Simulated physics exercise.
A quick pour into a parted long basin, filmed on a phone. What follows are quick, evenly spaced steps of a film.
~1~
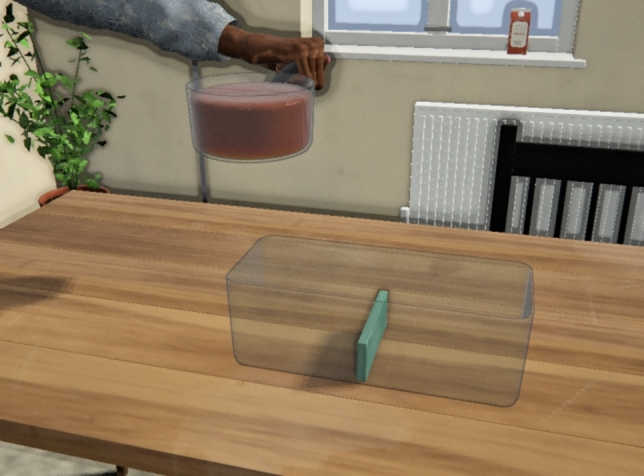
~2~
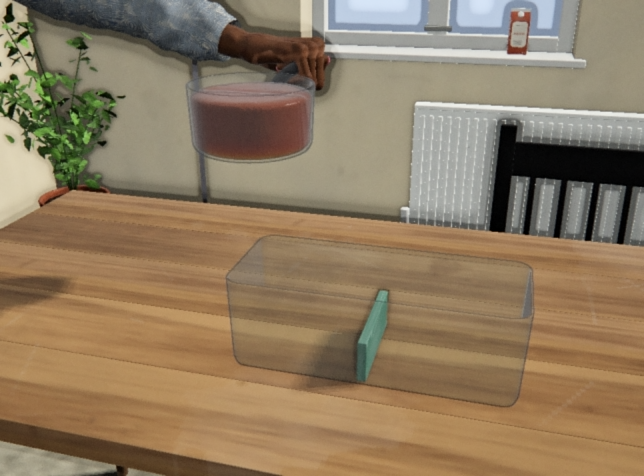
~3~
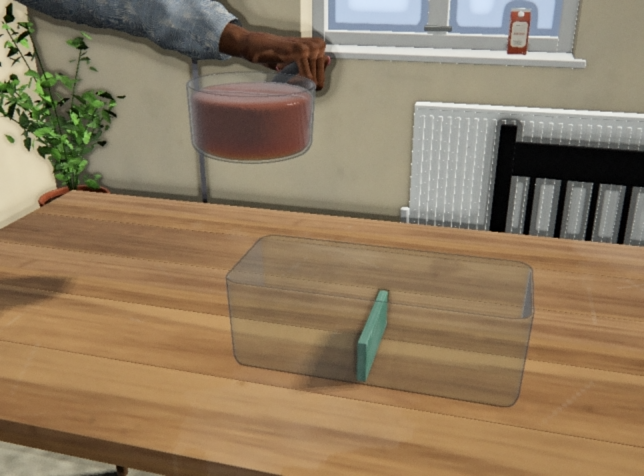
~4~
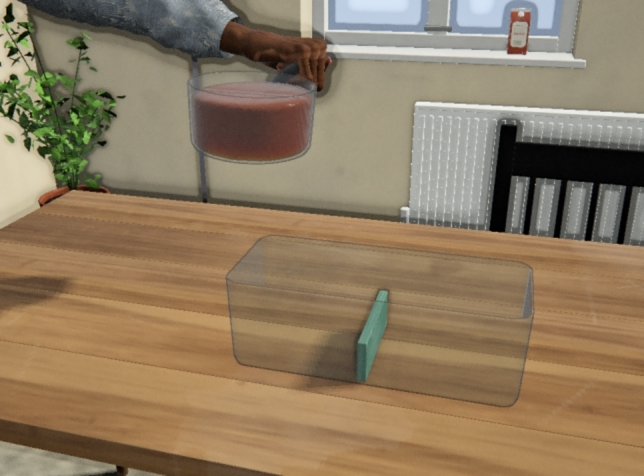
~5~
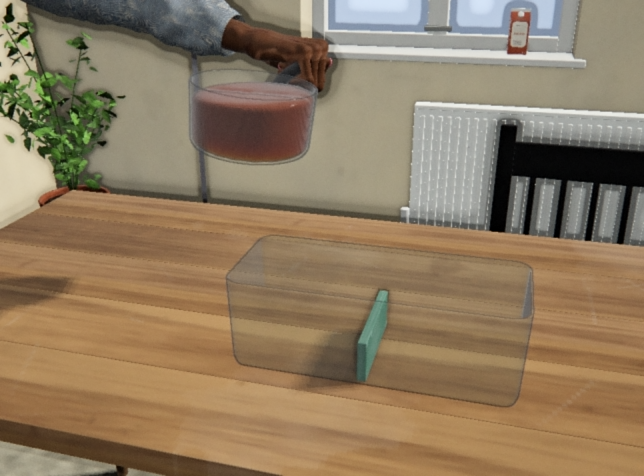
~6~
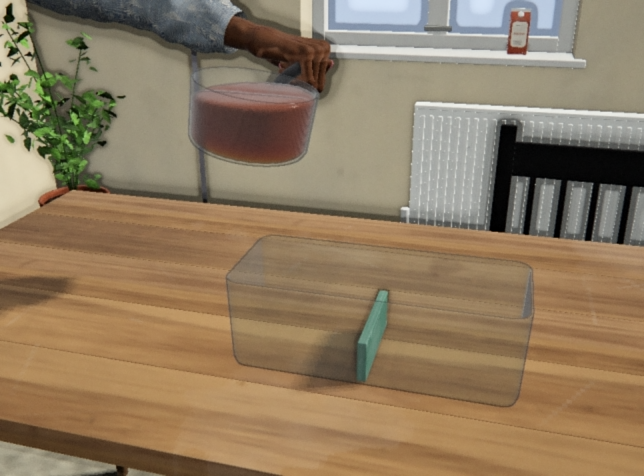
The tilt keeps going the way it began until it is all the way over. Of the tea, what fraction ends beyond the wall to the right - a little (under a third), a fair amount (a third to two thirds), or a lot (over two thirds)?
A fair amount, a third to two thirds.
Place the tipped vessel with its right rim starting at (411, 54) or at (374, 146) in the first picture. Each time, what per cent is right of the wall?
First try: 95 percent; second try: 95 percent.
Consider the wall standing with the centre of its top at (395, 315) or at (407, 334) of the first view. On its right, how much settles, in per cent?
First try around 15 percent; second try around 15 percent.
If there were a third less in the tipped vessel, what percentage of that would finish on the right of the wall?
25 %.
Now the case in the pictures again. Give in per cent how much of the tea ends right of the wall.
Near 55 in a hundred.
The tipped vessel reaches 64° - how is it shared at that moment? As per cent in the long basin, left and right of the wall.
About 5 per cent on the left and 5 on the right.
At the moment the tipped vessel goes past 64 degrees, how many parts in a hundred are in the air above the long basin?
Roughly 35 percent.
A moment on, the tilt is 64° and 59 per cent is still to pour, 4 is left of the wall and 4 right of it.
Next, the tilt is 97° and 12 per cent is still to pour, 22 is left of the wall and 52 right of it.
Then the tilt is 102° and 1 per cent is still to pour, 42 is left of the wall and 54 right of it.
Later the tilt is 102° and 0 per cent is still to pour, 45 is left of the wall and 54 right of it.
At rest 45 per cent lies left of the wall, 54 right of it and 1 outside.
